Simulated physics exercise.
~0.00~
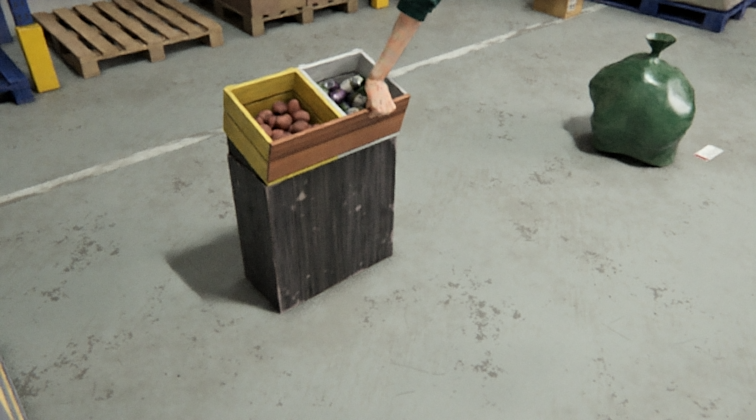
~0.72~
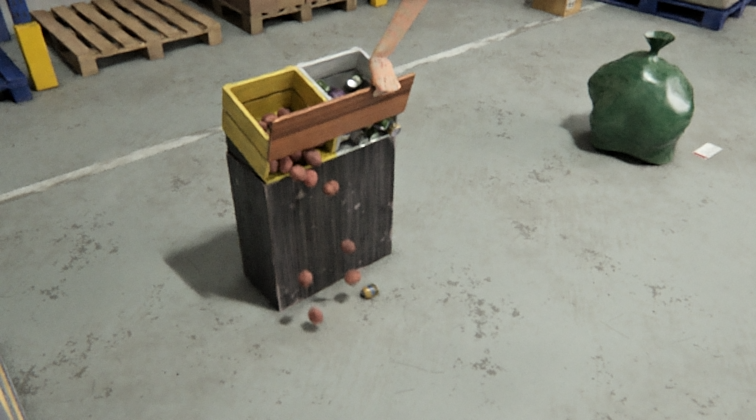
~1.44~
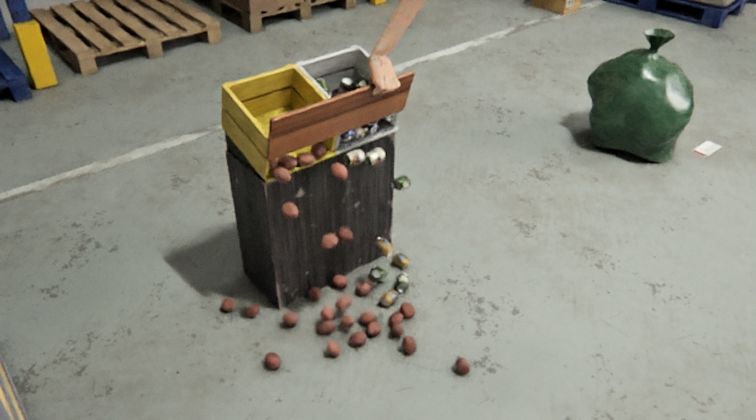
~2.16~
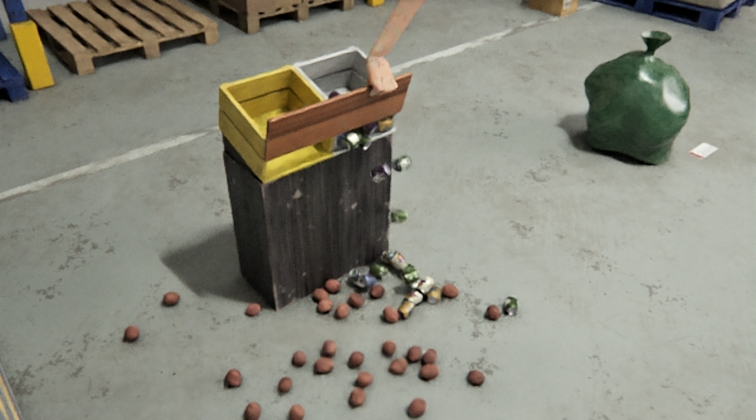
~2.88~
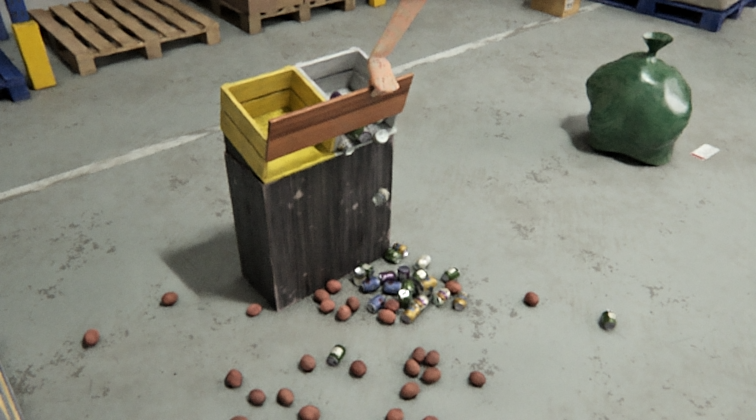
A hand raises the reddish-brown wooden gate across two open bins, yellow on the left and white on the right, atop a dark wooden stand on a grey warehouse floor, seen from above. Pallets stand behind, and a green sack sits at right. Red potatoes spill first from the yellow bin, with a few small cans following from the white one. The potatoes scatter widely across the floor until the yellow bin is empty. Cans keep tumbling into a pile by the stand's base, and at the end some still remain in the white bin beneath the hand.
